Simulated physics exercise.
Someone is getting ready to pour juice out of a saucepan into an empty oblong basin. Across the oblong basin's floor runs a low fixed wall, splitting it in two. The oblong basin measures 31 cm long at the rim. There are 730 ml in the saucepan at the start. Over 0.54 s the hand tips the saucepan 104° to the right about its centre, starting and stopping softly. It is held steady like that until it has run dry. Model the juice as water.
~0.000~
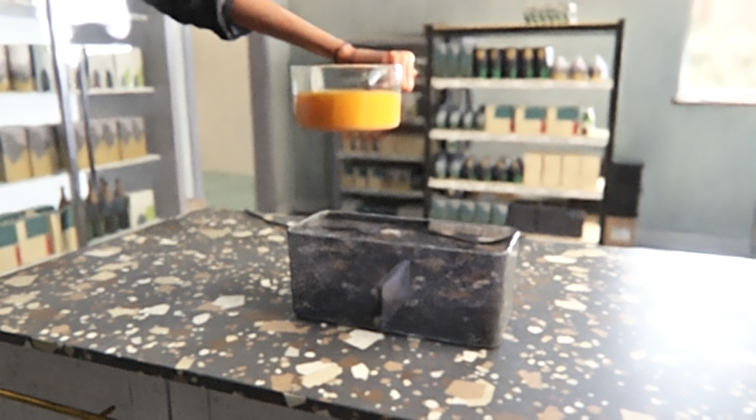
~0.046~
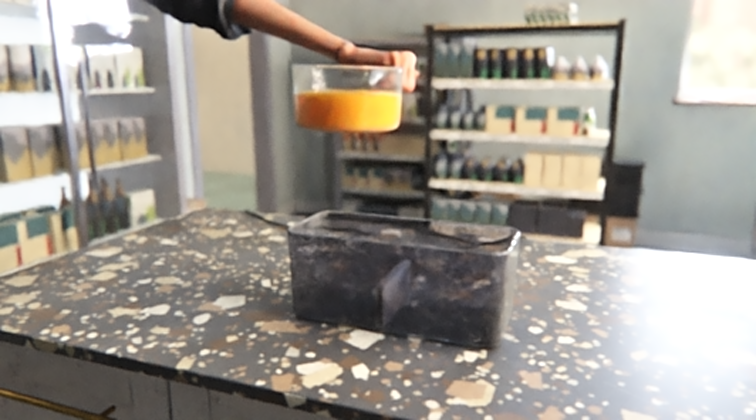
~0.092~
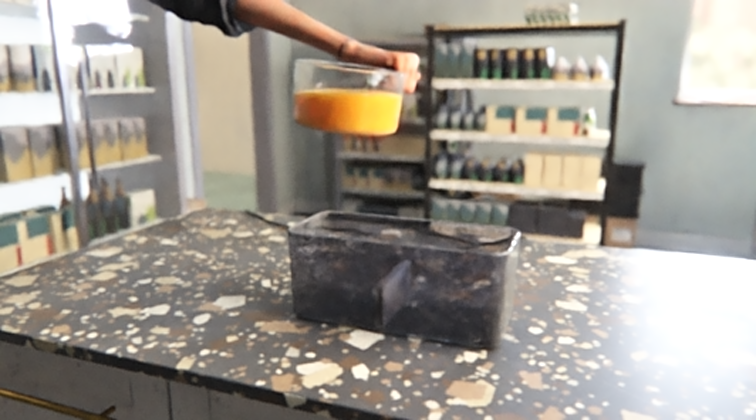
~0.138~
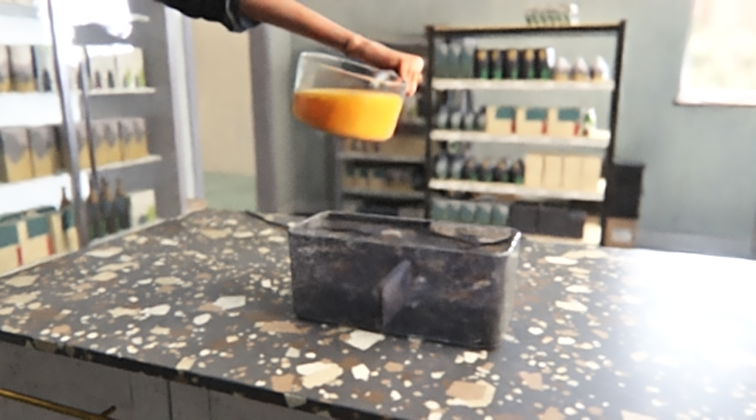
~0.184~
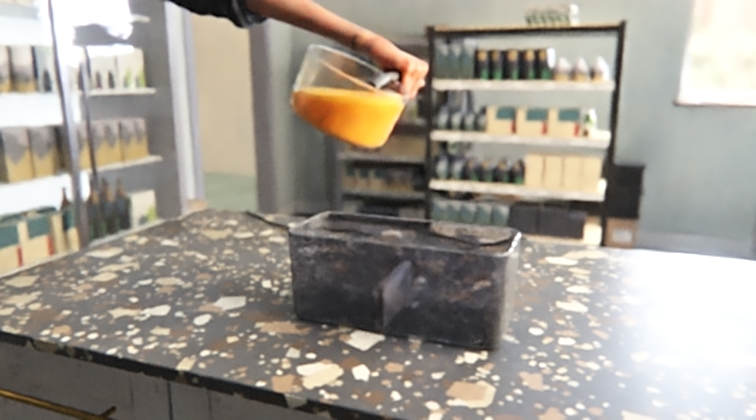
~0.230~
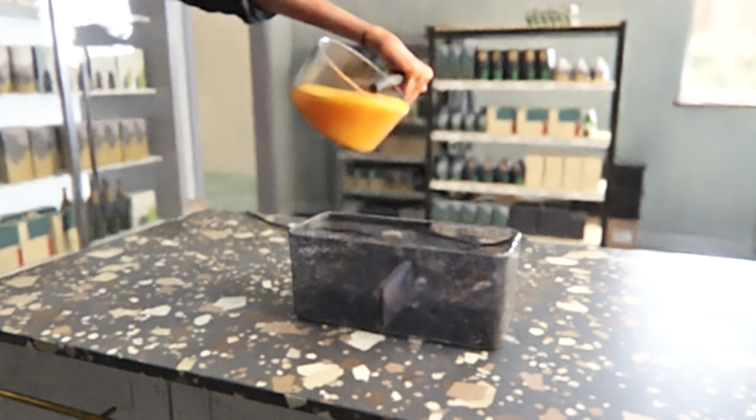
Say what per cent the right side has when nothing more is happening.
It has about 88 per cent.
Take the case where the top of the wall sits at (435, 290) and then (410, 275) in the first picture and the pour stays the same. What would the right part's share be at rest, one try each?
Roughly 30 per cent, then 70 per cent.
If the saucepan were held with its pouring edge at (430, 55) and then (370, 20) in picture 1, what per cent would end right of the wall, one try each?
Some 85 and 85 per cent, in that order.
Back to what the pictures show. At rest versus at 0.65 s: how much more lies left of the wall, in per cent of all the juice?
It comes to about 8 per cent.
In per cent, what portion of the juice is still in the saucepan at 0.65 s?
About 9 % is still there.
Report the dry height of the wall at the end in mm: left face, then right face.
Left 56 mm, right 28 mm.
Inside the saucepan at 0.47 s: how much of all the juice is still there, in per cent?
Around 30 percent.
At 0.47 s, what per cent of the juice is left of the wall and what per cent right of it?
I'd say about 0 left and about 14 right.
By 0.47 s the tilt is 100° and 29 per cent is still to pour, 0 is left of the wall and 14 right of it.
By 0.65 s the tilt is 104° and 9 per cent is still to pour, 1 is left of the wall and 79 right of it.
By 0.84 s the tilt is 104° and 1 per cent is still to pour, 7 is left of the wall and 84 right of it.
By 1.04 s the tilt is 104° and 0 per cent is still to pour, 9 is left of the wall and 88 right of it.
At rest 9 per cent lies left of the wall, 88 right of it and 3 outside.
